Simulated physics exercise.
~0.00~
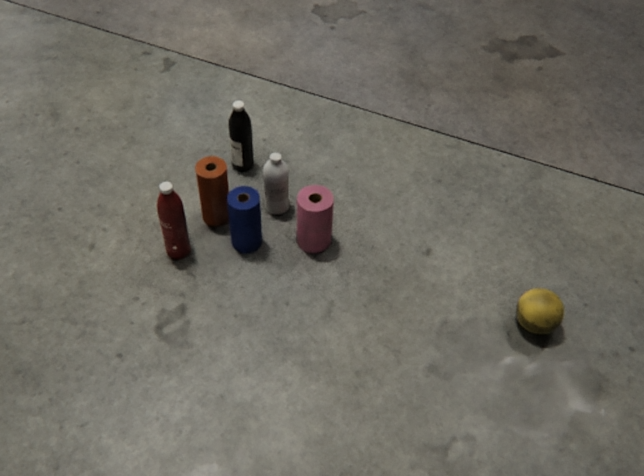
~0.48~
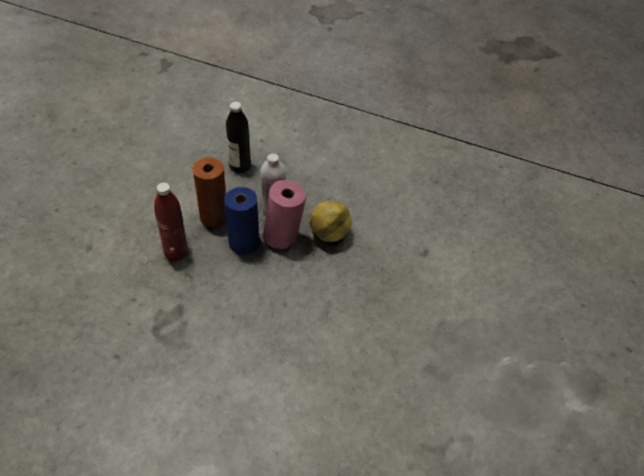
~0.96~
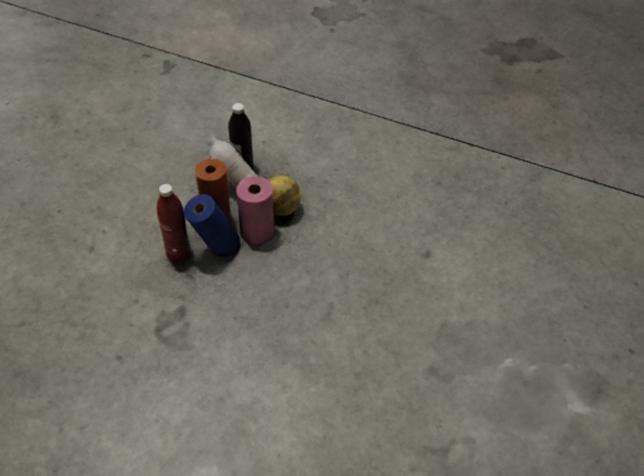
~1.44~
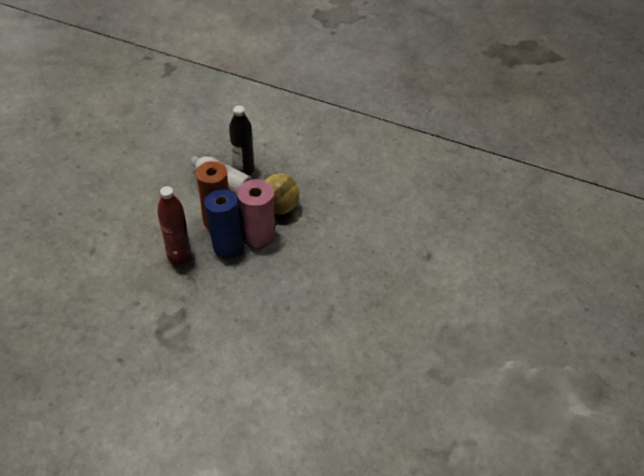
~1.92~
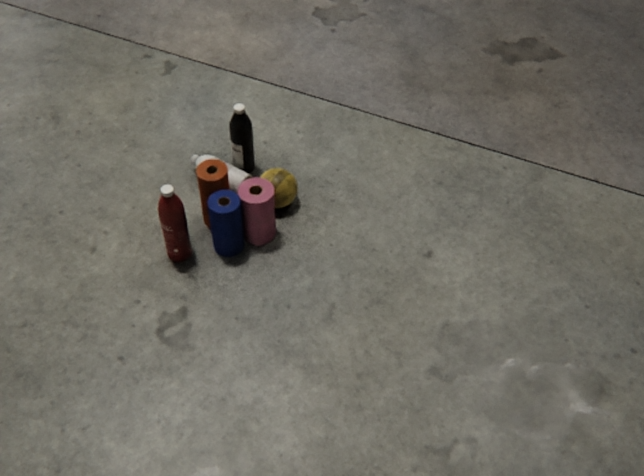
A yellow ball rolls left into the pink roll, and the white bottle topples over.
